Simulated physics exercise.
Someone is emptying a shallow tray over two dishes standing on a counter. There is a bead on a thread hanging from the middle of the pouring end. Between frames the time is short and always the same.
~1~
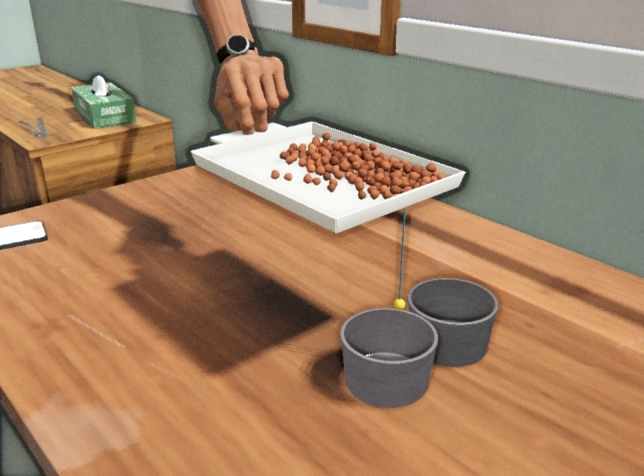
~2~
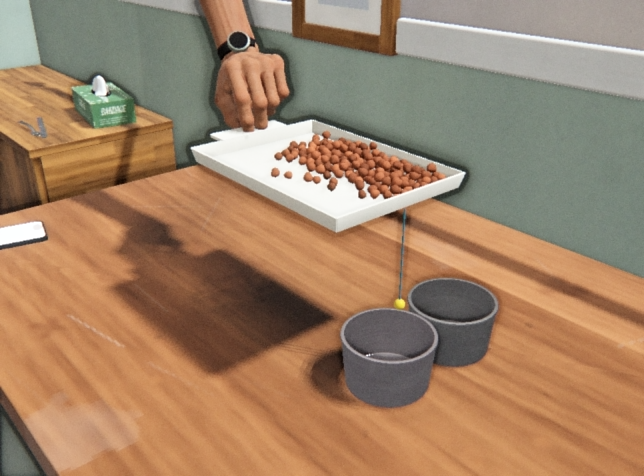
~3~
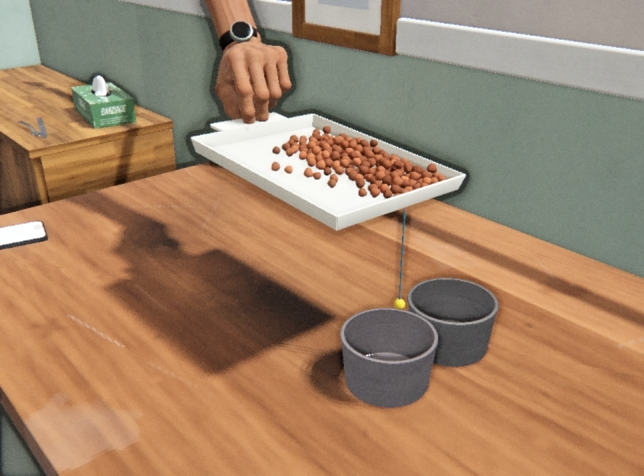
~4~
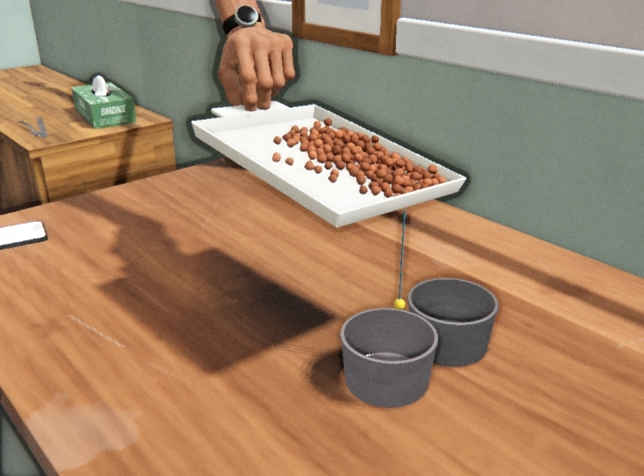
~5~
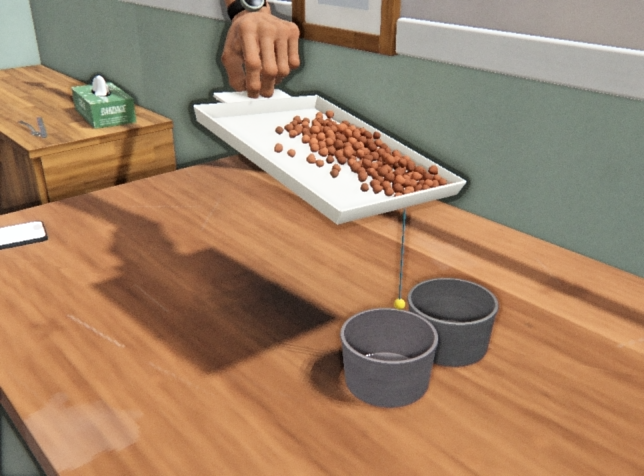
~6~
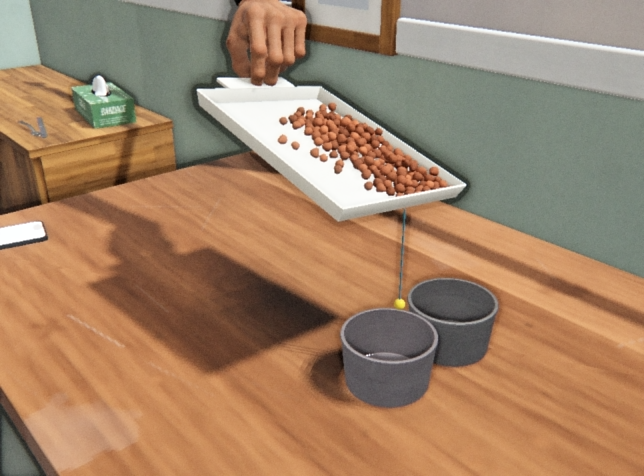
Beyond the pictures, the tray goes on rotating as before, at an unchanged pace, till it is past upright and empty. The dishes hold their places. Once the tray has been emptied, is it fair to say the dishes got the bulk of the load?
Yes, they got more than half.
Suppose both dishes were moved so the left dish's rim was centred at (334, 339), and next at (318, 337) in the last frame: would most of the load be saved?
First shift, a minority share; second shift, a minority share.
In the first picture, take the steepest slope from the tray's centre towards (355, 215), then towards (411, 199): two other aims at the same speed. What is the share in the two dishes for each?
The first gives 30 %, the second 50 %.
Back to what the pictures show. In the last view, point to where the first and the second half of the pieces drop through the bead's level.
The leading part at (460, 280), the rest of it at (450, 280).
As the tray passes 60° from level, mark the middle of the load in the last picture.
Somewhere near pixel (418, 157).
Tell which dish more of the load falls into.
Observation: The one at right.
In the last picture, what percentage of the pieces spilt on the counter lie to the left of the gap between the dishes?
That would be roughly 0 per cent.
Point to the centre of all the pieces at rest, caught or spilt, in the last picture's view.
The centre settles at about (453, 330).
Soon, tray tipped steeply; nearly all on the tray; a stray few outside both; a stray few in the air.
A while on, tray tipped right over; about a quarter on the tray; about half in the right dish; a small part outside both; about a quarter in the air.
Towards the end, tray tipped past a quarter turn; a stray few in the left dish; most in the right dish; a small part outside both.
Finally, tray tipped past a quarter turn; a stray few in the left dish; most in the right dish; a small part outside both.
